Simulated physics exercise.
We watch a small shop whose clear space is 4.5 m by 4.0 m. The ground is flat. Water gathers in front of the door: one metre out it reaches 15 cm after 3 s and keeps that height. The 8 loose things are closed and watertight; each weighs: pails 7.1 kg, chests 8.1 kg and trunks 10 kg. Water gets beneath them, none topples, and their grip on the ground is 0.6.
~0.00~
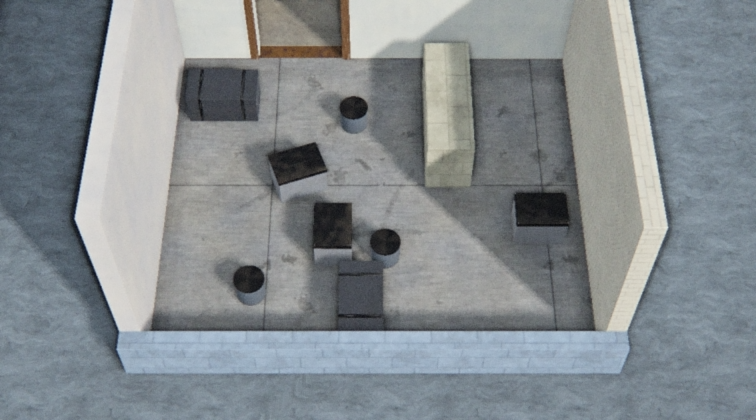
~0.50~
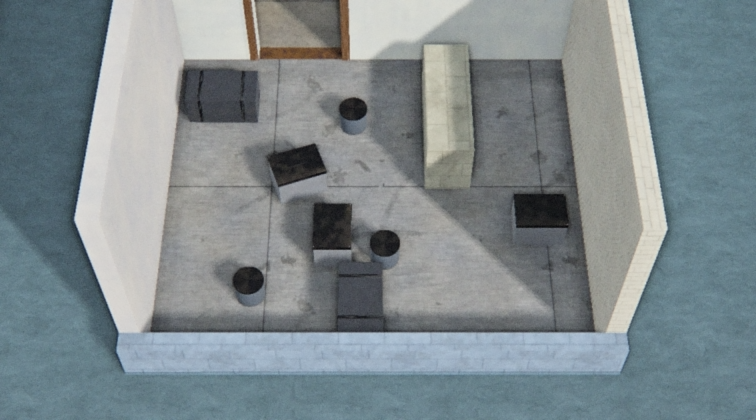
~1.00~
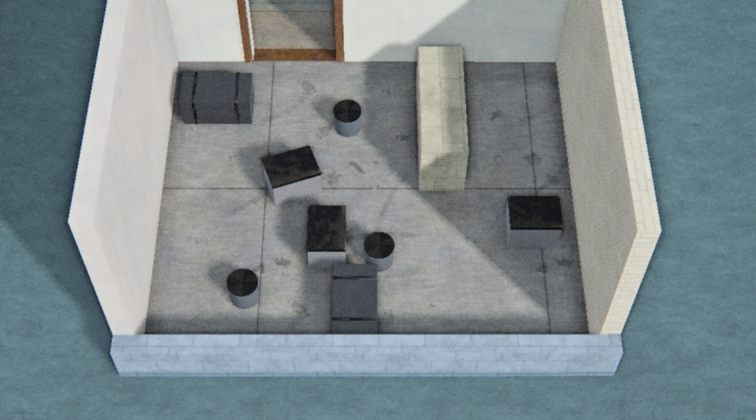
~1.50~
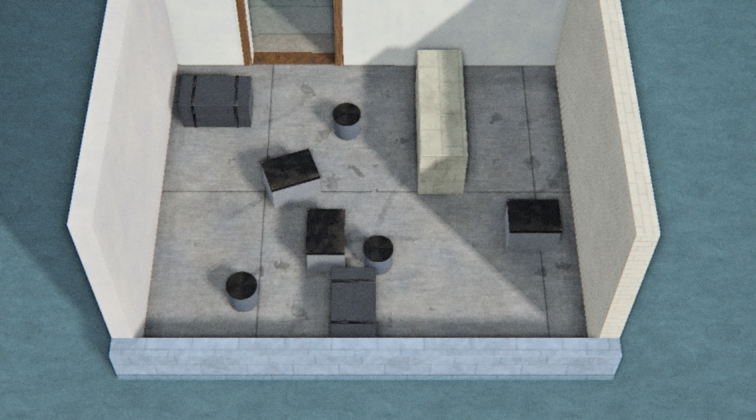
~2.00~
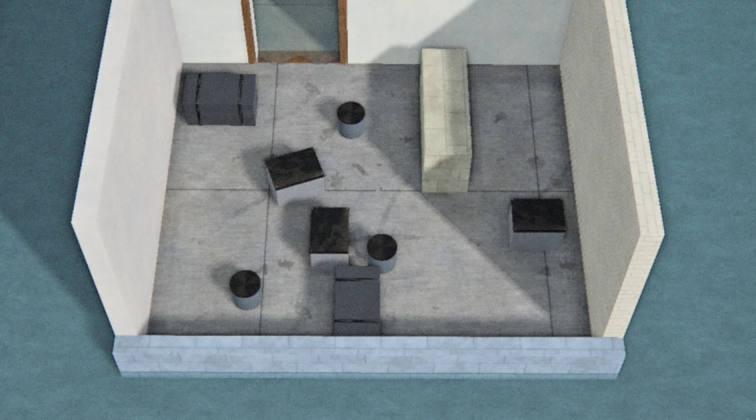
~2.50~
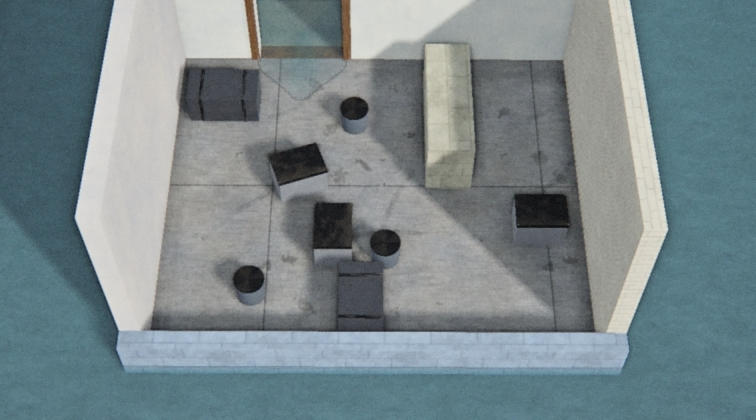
Water gathers outside the door and begins spreading onto the grey floor as the objects stay still.
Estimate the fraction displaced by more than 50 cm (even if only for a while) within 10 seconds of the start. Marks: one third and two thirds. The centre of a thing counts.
It is one to two thirds.
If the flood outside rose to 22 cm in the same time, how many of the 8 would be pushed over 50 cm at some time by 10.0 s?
In that case 7 of them.
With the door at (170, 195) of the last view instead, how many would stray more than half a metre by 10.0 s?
Then 2.
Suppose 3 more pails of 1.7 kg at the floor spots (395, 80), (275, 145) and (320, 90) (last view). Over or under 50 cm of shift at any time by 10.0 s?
In turn: Under, more, over.
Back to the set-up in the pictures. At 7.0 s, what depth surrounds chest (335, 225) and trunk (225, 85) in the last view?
About 3 and 3 cm.
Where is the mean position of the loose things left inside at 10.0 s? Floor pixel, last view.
Near (364, 250).
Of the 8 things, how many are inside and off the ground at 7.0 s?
1 of them.
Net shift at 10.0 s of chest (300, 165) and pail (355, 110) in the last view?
In that order: 200 cm, 0 cm.
After 3.5 s 0 of 8 are over 50 cm from their spots; 0 afloat.
After 4.5 s 0 of 8 are over 50 cm from their spots; 0 afloat.
After 7.0 s 2 of 8 are over 50 cm from their spots; 1 afloat.
After 10.0 s 3 of 8 are over 50 cm from their spots, and 3 have been at some point; 4 afloat.
